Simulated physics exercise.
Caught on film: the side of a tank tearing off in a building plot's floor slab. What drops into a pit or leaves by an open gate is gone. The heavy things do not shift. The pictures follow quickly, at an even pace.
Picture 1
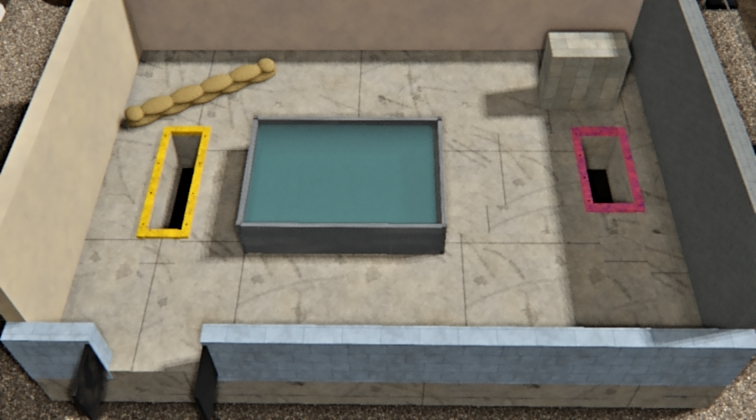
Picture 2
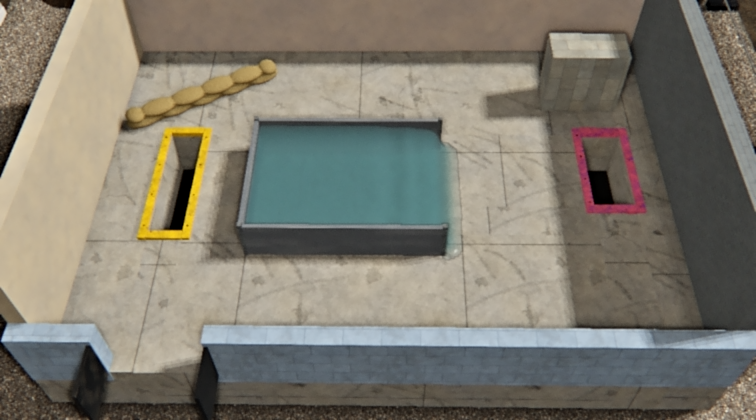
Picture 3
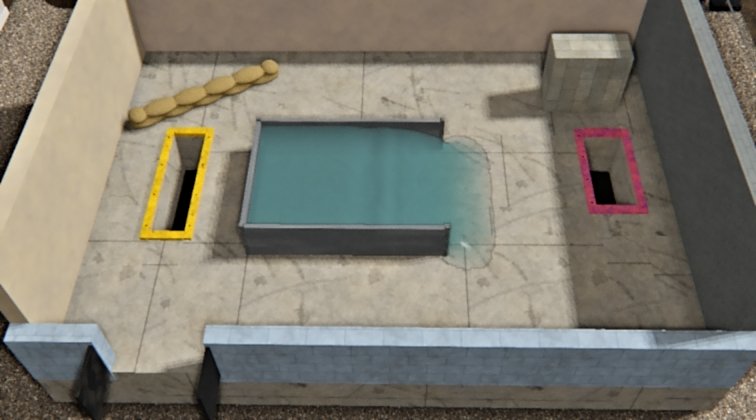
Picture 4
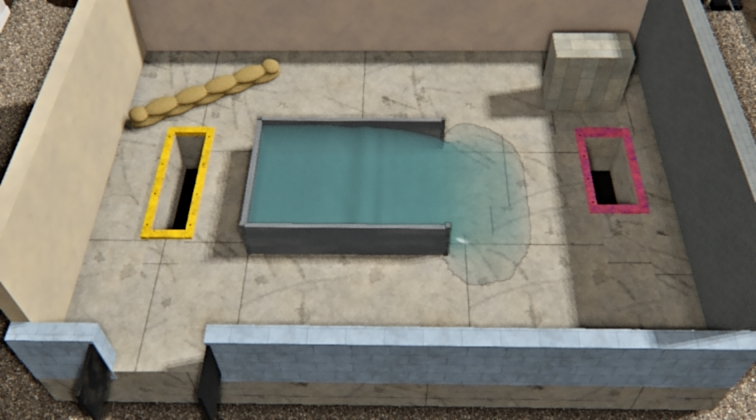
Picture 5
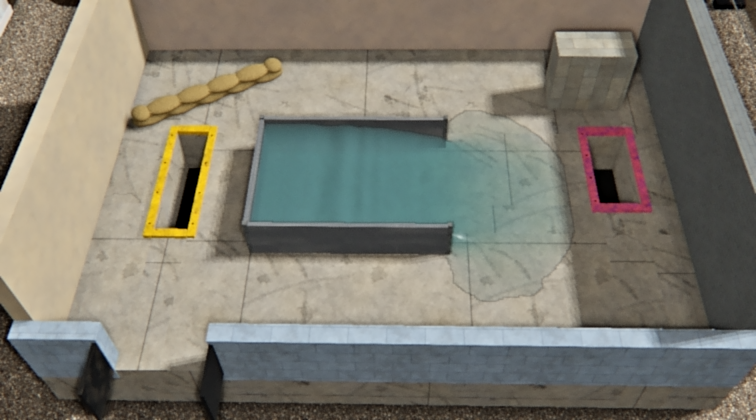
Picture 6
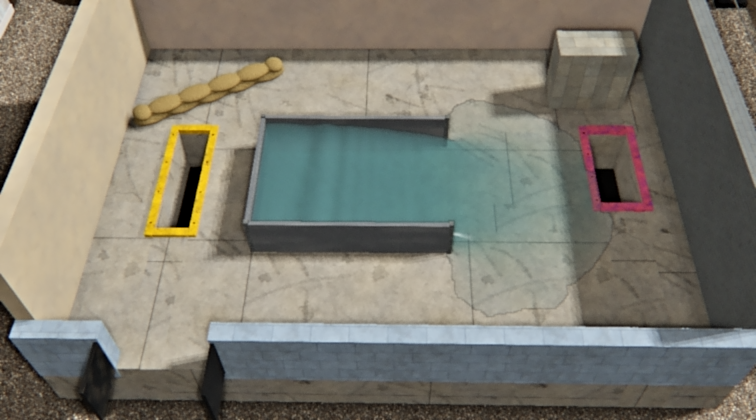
The clip opens on a walled plot with a full, still water tank between a yellow-edged pit on the left and a pink-edged pit on the right. The tank's right side gives way and water pours out, then fans across the slab in a widening sheet that reaches the pink-edged pit.
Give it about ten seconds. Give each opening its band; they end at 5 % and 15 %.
The gate takes not even 5 %; the pink pit takes above 15 %; the yellow pit takes not even 5 %.
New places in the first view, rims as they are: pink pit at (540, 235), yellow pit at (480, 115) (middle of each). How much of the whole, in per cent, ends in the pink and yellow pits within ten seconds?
Roughly, in per cent: Pink 40, yellow 12.
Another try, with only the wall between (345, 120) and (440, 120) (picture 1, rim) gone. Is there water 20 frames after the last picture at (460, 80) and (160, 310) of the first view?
In turn: Covered, no water.
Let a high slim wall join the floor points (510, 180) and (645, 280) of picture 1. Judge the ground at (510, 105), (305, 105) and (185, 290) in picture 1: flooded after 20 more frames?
In turn: Flooded, dry, clear.
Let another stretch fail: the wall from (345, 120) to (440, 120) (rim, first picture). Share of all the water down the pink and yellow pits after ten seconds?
Parts in a hundred: Pink 4, yellow 4.
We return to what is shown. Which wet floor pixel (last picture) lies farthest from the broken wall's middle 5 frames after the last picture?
Near (699, 283).
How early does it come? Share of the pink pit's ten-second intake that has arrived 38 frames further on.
Roughly 90 per cent.
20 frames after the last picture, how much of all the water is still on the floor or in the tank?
Close to 78 %.
A moment on, water covers 25 % of the floor; the gate 0 %, the pink pit 4 %, the yellow pit 0 %.
Next, water covers 35 % of the floor; the gate 0 %, the pink pit 11 %, the yellow pit 0 %.
Then, water covers 35 % of the floor; the gate 0 %, the pink pit 21 %, the yellow pit 0 %.
Later, water covers 55 % of the floor; the gate 0 %, the pink pit 32 %, the yellow pit 0 %.
In the end, water covers 85 % of the floor; the gate 1 %, the pink pit 35 %, the yellow pit 0 %.
